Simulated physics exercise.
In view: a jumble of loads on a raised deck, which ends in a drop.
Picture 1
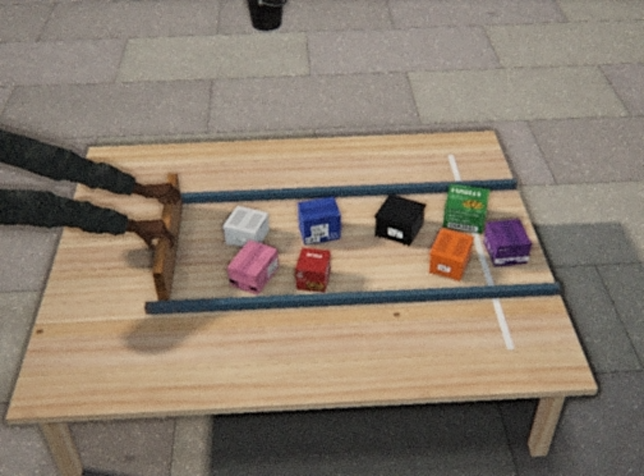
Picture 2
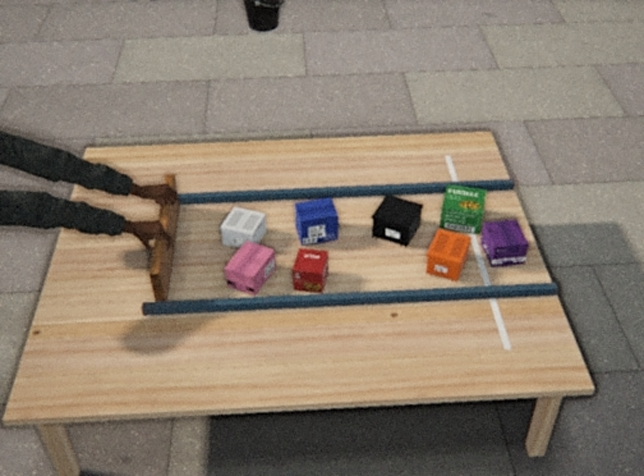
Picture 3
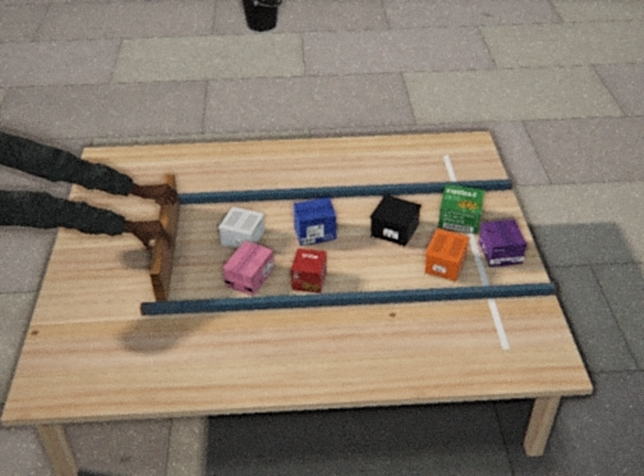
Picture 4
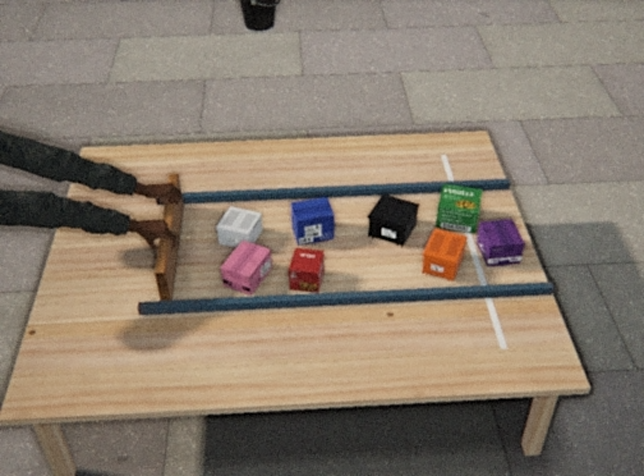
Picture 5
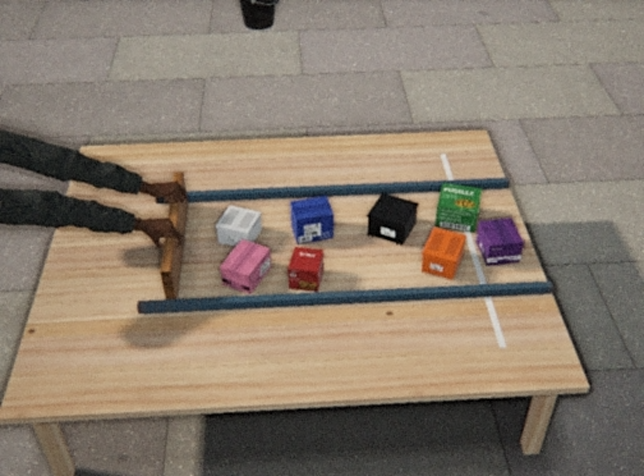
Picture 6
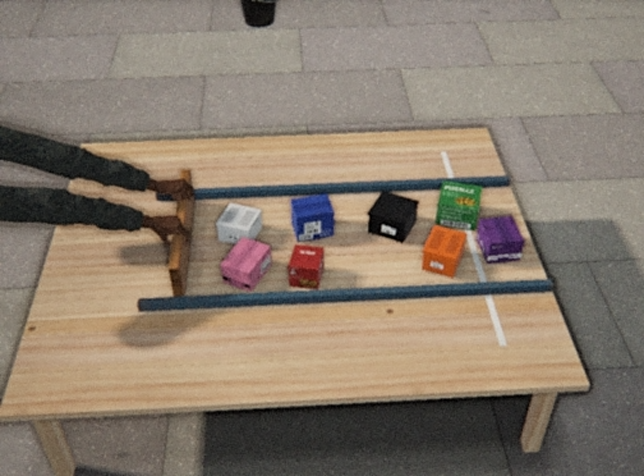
Two hands held a wooden plank upright between blue rails on a table, then slid it slightly right toward a scattering of colourful boxes, which stayed still as the view shifted a little.
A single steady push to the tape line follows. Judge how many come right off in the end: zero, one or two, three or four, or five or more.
I expect three or four to end up below.
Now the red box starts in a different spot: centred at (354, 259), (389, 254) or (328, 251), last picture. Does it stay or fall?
Taking the starts in order, it keeps its place, then keeps its place, then keeps its place.
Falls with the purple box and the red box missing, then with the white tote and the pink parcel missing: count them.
In the first try 2, in the other 2.
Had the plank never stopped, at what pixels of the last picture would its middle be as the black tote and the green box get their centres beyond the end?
The middle is at (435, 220) when it's the black tote, and at (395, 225) when it's the green box.
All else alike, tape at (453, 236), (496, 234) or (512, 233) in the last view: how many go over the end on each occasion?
Result per try: 3; 6; 6.
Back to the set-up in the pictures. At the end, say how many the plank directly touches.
So the total is 2.
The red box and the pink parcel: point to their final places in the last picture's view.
The red box ends up near (529, 259), and the pink parcel near (493, 249).
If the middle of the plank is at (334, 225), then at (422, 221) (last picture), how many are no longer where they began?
That gives 6 for the first and 8 for the second.
Early on, none off yet; purple box at rest near (500, 240); green box at rest near (459, 206); orange tote at rest near (444, 252).
A while later, none off yet; purple box at rest near (500, 240); green box travelled a little near (472, 204); orange tote at rest near (444, 252).
Further along, none off yet; purple box travelled about its own width near (526, 234); green box leaning well over near (543, 217); orange tote travelled about its own width near (499, 245).
Finally, the number that fall off is three or four; lost, black tote, orange tote, green box and purple box.
